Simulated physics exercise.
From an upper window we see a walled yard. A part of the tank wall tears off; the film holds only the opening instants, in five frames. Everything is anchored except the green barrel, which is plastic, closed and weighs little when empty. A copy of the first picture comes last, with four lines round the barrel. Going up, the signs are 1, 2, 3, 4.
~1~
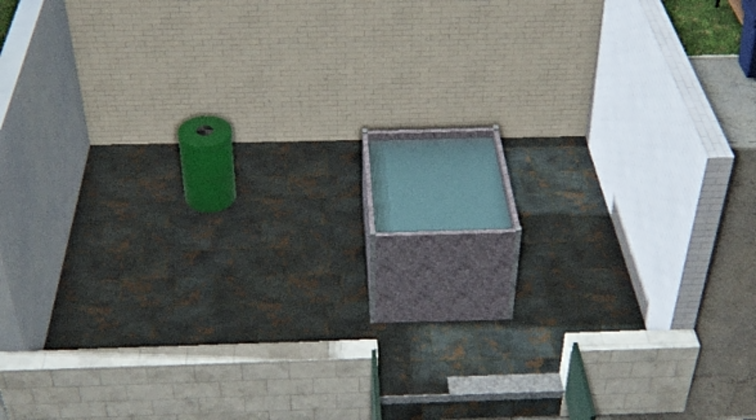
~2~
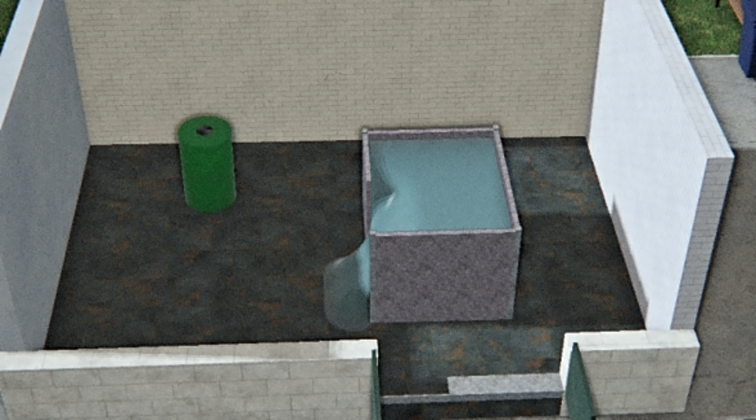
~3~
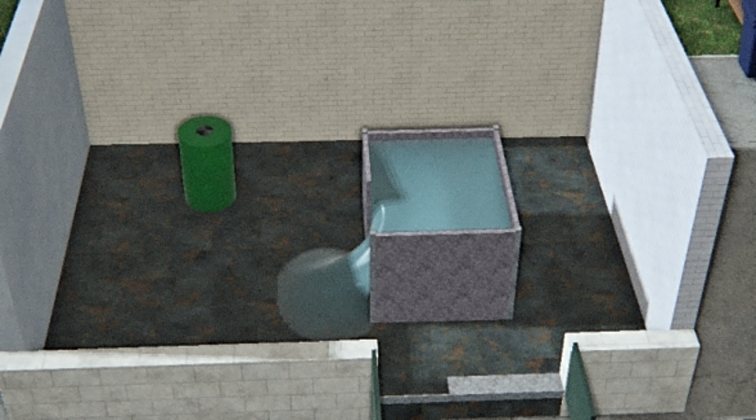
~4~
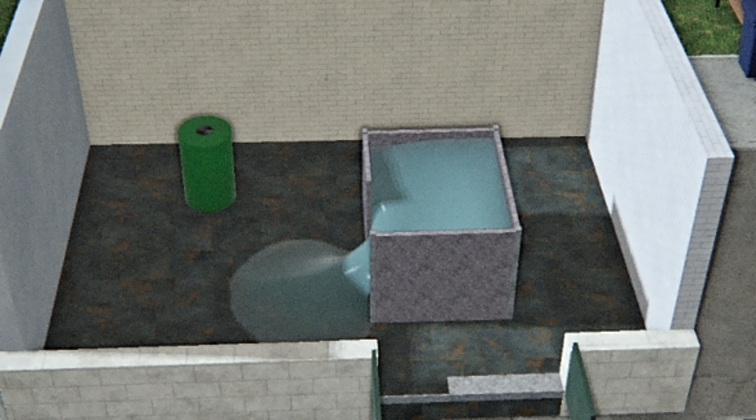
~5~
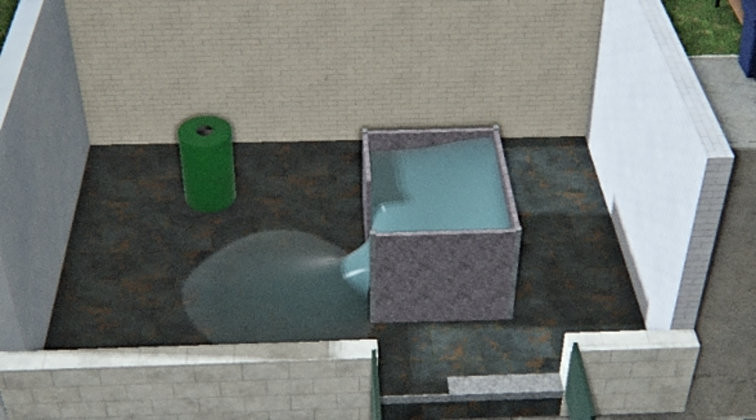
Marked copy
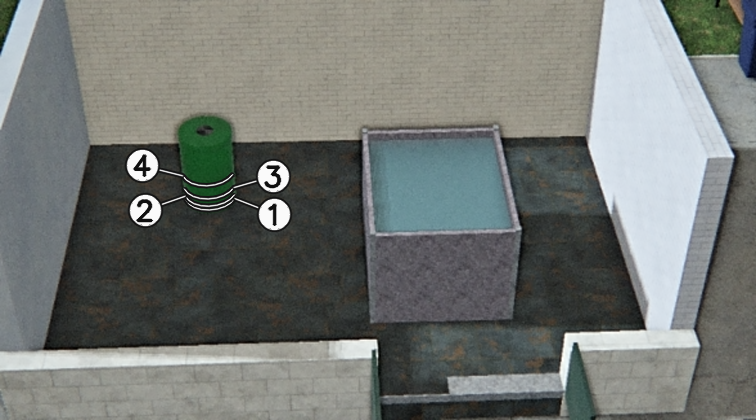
A walled yard with a dark, mottled floor is seen from an upper window, with a pale brick wall at the back and an open gate at the front. A grey stone tank full of blue-green water stands right of centre, and a green barrel stands at the back left. Water pours from the tank's left side and spreads leftward across the ground in a widening pool, while the view stays still.
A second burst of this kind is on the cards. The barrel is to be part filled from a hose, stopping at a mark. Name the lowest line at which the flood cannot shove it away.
It is 4.
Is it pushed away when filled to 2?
Yes, it does.
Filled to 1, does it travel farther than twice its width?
Yes.
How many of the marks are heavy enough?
One of them.
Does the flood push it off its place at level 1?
Yes.
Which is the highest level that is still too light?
The answer is 3.
On the marked copy, 1 at (209, 209); 2 at (208, 206); 3 at (208, 198); 4 at (206, 185); from the bottom up 1, 2, 3, 4.
With 1, it is pushed about 7 times its own width away.
With 2, it is pushed about 7 times its own width away.
With 3, it is pushed about its own width away.
With 4, it does not move.
